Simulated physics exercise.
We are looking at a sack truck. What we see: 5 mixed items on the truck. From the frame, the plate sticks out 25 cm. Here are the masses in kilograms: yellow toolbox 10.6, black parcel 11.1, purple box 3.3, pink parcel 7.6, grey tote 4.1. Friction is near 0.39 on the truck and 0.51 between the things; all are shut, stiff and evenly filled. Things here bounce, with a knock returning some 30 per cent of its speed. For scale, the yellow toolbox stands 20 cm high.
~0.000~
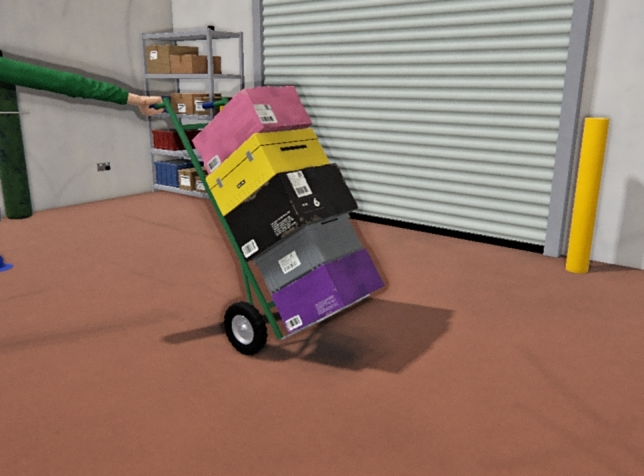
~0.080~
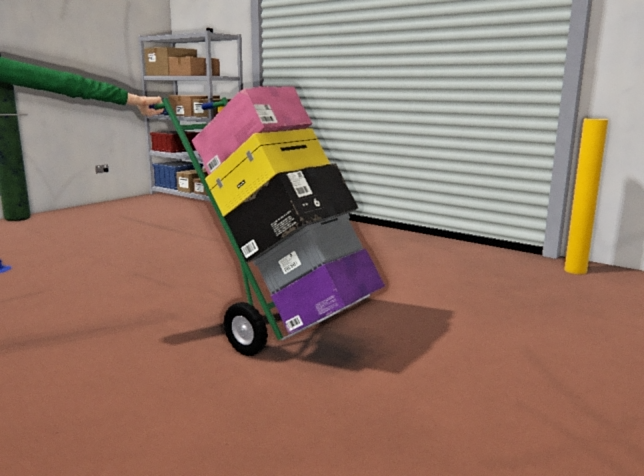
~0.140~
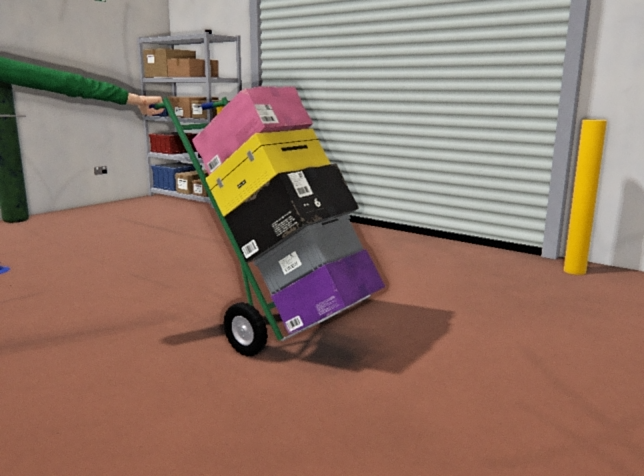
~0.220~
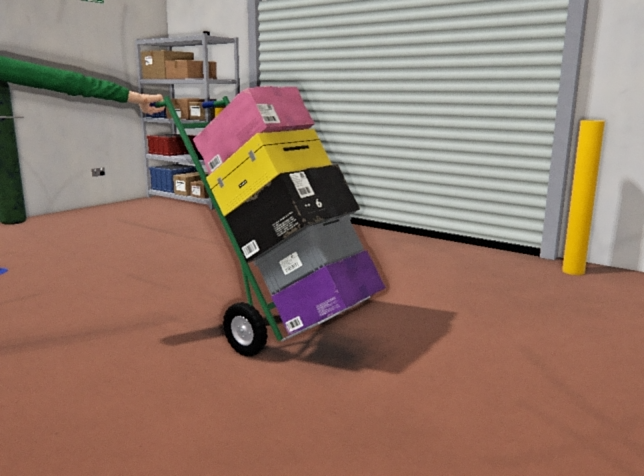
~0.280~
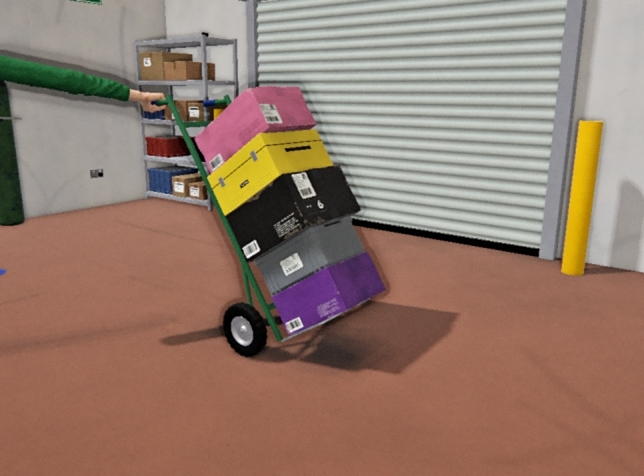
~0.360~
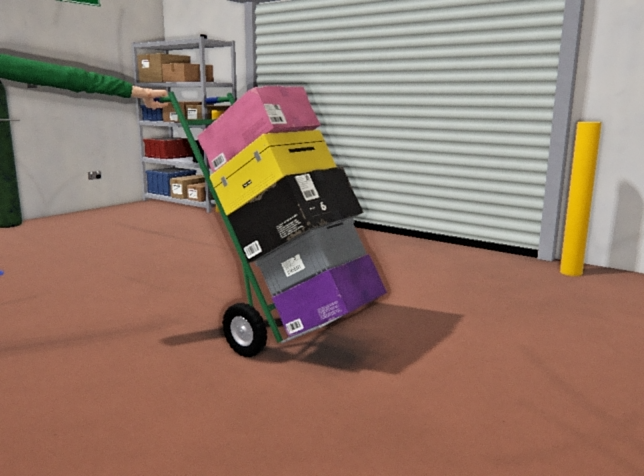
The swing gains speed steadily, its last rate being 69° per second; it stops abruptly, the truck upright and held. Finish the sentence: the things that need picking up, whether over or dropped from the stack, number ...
... three or more.
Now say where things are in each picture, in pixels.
Truck 35° back; yellow toolbox (268, 172); black parcel (292, 212), in the first frame.
Truck 35° back; grey tote (309, 255); purple box (328, 291), in the second frame.
Truck 35° back; pink parcel (252, 132); grey tote (309, 255), in the third frame.
Truck 34° back; purple box (328, 292); pink parcel (254, 132), in the fourth frame.
Truck 33° back; grey tote (310, 256); purple box (329, 293), in the fifth frame.
Truck 31° back; yellow toolbox (274, 172); black parcel (296, 214), in the sixth frame.
After 1.56 s, truck upright; yellow toolbox tipped 19° from how it sat near (389, 204); black parcel tipped 19° from how it sat near (375, 253); pink parcel tipped 19° from how it sat.
After 2.16 s, truck upright; yellow toolbox, black parcel and pink parcel now dropped from the stack; grey tote tipped 62° from how it sat; purple box tipped 62° from how it sat.
After 2.46 s, truck upright; grey tote now dropped from the stack; purple box on its side.
At rest (3.6 s), dropped from the stack, yellow toolbox, black parcel, pink parcel and grey tote; tipped over on the truck, purple box. Seen from the same camera at the end, black parcel near (588, 407).
